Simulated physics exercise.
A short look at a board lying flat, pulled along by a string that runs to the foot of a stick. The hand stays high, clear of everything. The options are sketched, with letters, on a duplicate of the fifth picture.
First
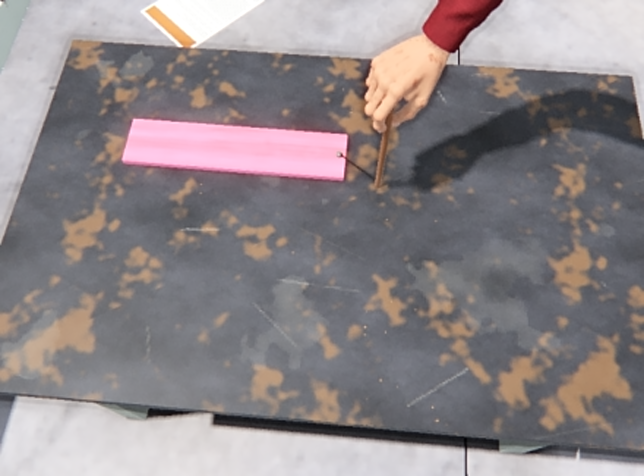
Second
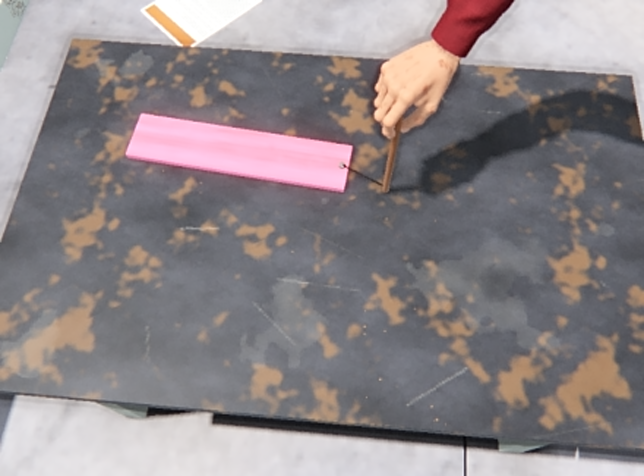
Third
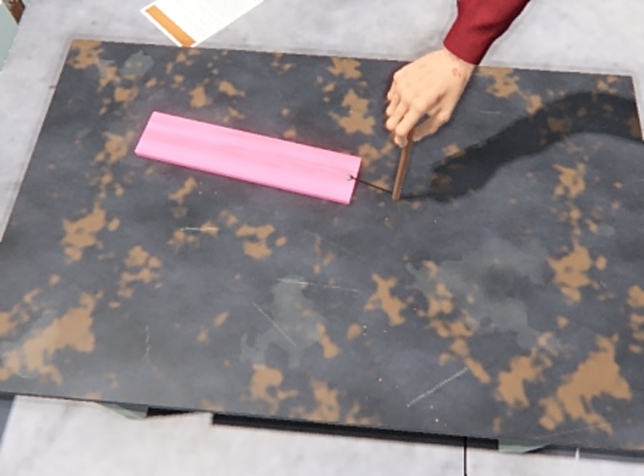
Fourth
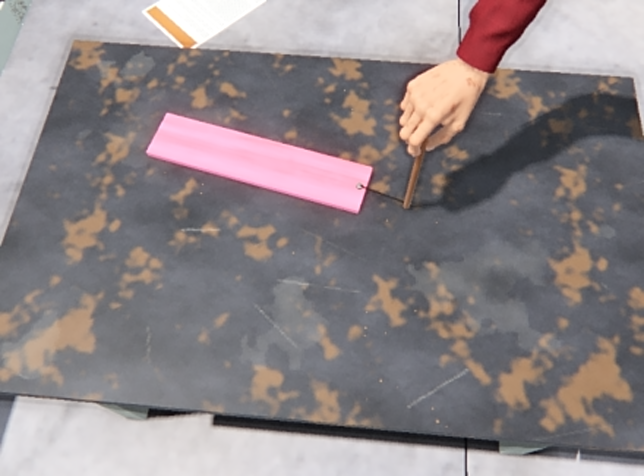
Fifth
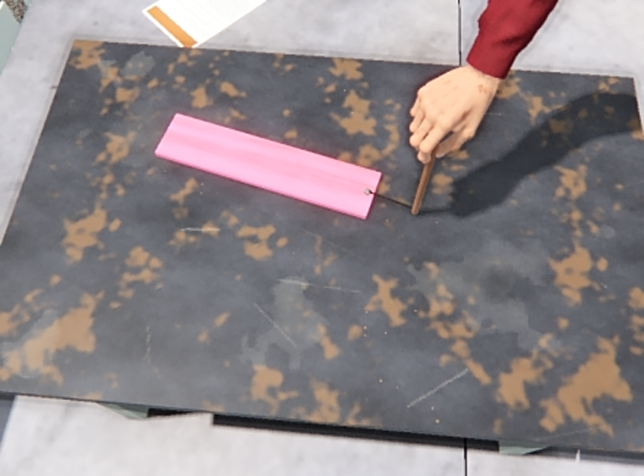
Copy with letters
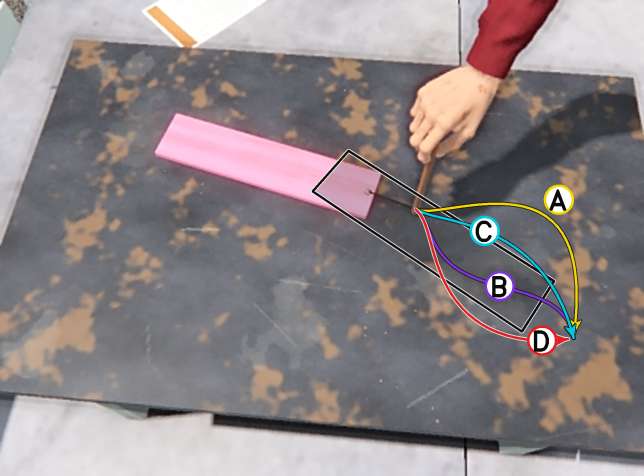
On a dark tabletop with rusty orange patches, a hand in a red sleeve moves an upright stick a short way right and toward the viewer, pulling a flat pink board by a string as the board turns slightly.
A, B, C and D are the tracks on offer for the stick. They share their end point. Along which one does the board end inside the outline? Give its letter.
Only C brings it into the box.
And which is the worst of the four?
D.
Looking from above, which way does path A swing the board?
On that path, clockwise.
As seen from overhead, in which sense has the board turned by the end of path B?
It turns clockwise.
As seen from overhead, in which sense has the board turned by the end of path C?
Clockwise.
On the marked copy, A from (416, 209) via (539, 212) to (574, 333); B from (416, 209) via (483, 281) to (574, 338); C from (416, 209) via (514, 247) to (574, 338); D from (416, 209) via (462, 307) to (568, 339); the outline at (429, 235).
Taking C. A third of the way, foot of the stick (484, 232), middle of the board (330, 183).
Two thirds of the way, foot of the stick (546, 279), middle of the board (391, 208).
When it is over, foot of the stick (573, 339), middle of the board (428, 235); it lies in the outline.
As for the rest, A leaves its middle at (441, 224); B leaves its middle at (420, 245); D leaves its middle at (412, 259).
